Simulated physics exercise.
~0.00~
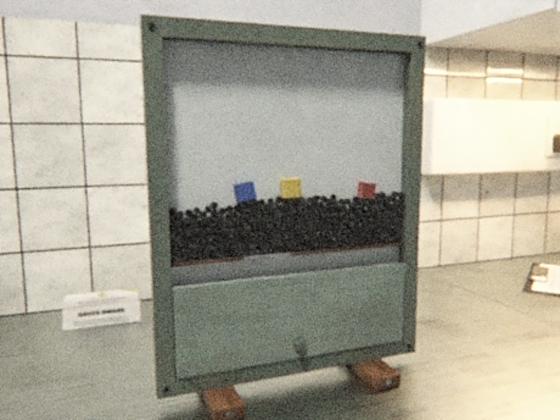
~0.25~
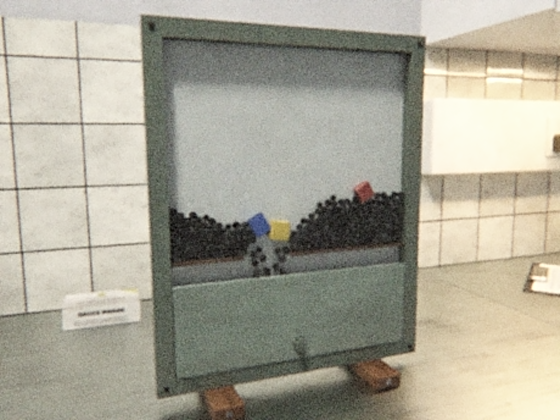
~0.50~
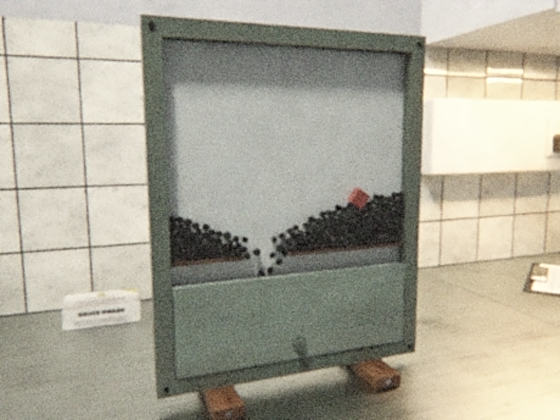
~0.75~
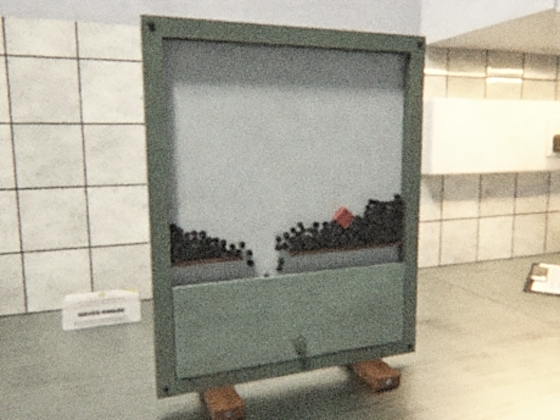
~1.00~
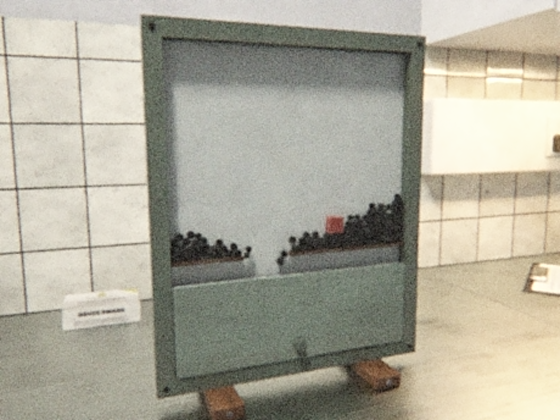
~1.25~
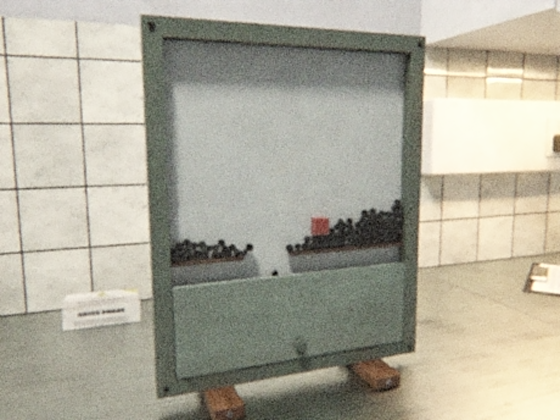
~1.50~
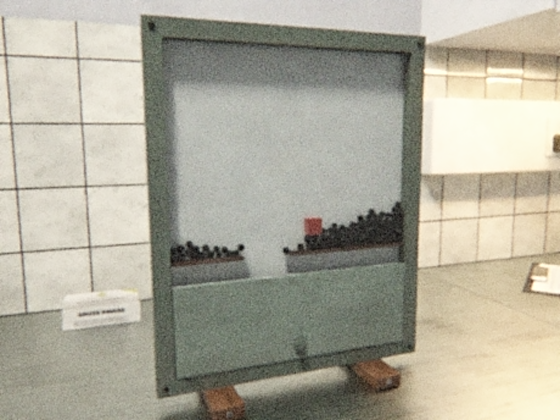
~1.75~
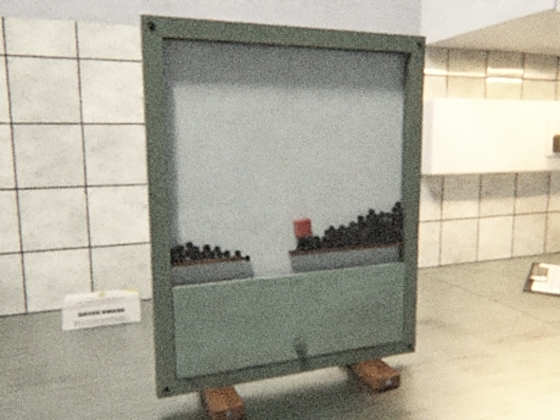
On a kitchen counter against a tiled wall, a green-framed box with a clear face holds a layer of black beads, with blue, yellow and red blocks resting on top. The beads begin pouring through a gap in the floor, and the blue and yellow blocks sink towards it together. Both drop out of sight, leaving sloping banks of beads on either side. As more beads drain away, the red block slides down the right bank towards the gap, tipping over as it goes. The flow dies out, and the red block stays above the floor near the opening's right edge.
